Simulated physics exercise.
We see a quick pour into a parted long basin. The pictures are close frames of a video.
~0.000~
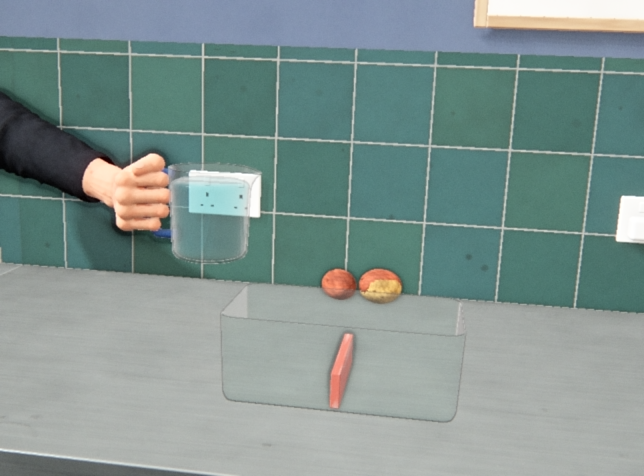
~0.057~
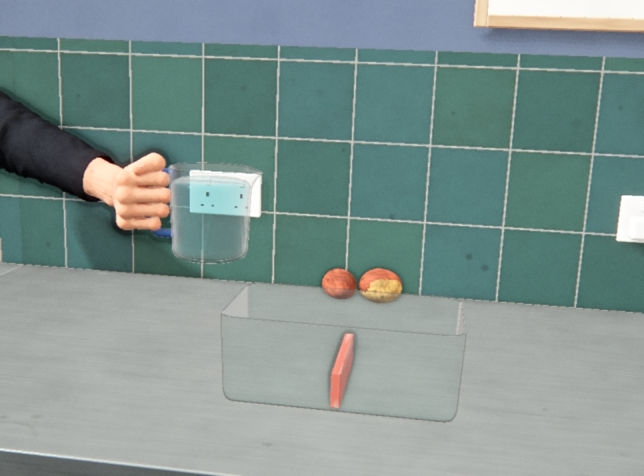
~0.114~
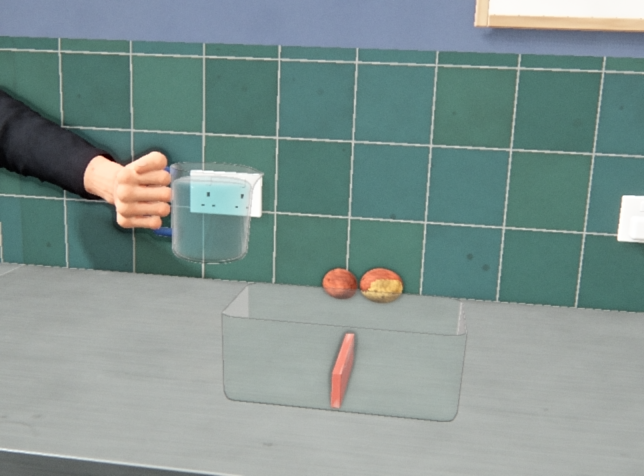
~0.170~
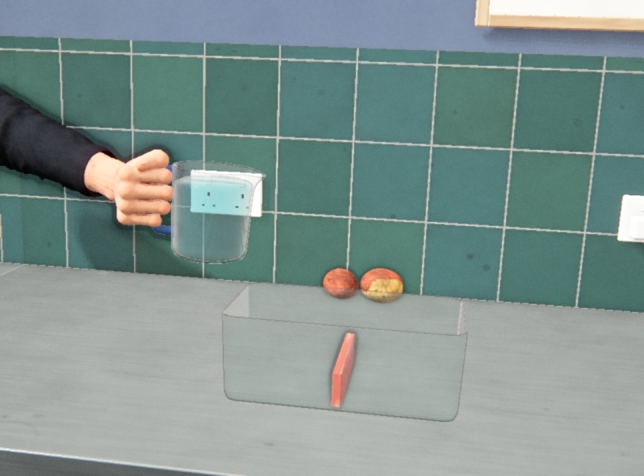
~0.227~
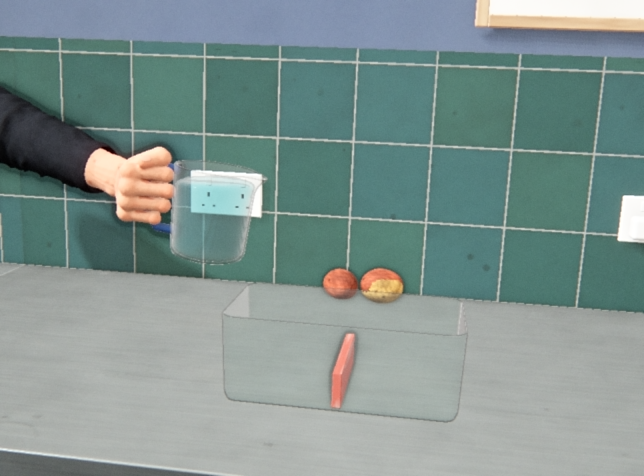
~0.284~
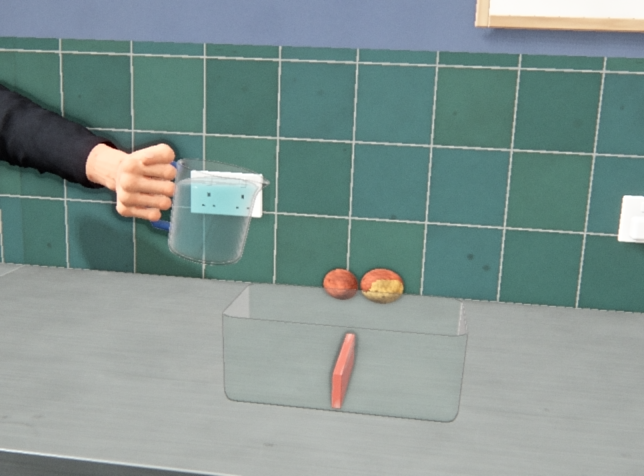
A grey countertop runs beneath a green tiled wall with a blue strip above, seen from the front and slightly above. A dark-sleeved arm at left holds a clear jug before a pale socket, while a long transparent basin with a red upright divider sits centrally, two reddish round objects behind it. The hand gradually tilts the jug slightly rightward, and the view stays almost still.
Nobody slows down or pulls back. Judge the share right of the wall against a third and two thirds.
It comes to not even a third.
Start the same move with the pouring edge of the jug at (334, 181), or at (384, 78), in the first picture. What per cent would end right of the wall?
First some 95, then 65 per cent.
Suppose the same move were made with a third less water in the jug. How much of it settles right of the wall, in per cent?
Close to 5 per cent.
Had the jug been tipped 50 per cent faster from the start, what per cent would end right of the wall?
Some 5 per cent.
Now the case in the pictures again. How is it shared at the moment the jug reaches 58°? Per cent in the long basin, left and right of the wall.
Near 5 on the left, 0 on the right.
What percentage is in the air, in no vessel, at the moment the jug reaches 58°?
Near 10 %.
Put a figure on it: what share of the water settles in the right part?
Close to 5 per cent.
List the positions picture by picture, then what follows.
It leans 0°; its right rim is at (261, 173); the water meets the walls at (175, 179) and (251, 184); the long basin's rim runs from (234, 299) to (463, 318); the wall's top is at (343, 354), in the first frame.
It leans 0°; its right rim is at (262, 173); the water meets the walls at (175, 178) and (251, 184), in the second frame.
It leans 2°; its right rim is at (263, 174); the water meets the walls at (177, 178) and (253, 184), in the third frame.
It leans 4°; its right rim is at (265, 176); the water meets the walls at (178, 179) and (254, 184), in the fourth frame.
It leans 6°; its right rim is at (267, 179); the water meets the walls at (180, 180) and (256, 185), in the fifth frame.
It leans 10°; its right rim is at (269, 182); the water meets the walls at (181, 181) and (259, 185), in the sixth frame.
A moment on, the jug is tipped part way and 83 per cent is still to pour, 5 is left of the wall and 0 right of it.
Next, the jug is tipped on its side and 33 per cent is still to pour, 52 is left of the wall and 0 right of it.
Then the jug is tipped right over and 4 per cent is still to pour, 90 is left of the wall and 3 right of it.
Later the jug is tipped right over and 0 per cent is still to pour, 95 is left of the wall and 3 right of it.
At rest 96 per cent lies left of the wall, 3 right of it and 1 outside.
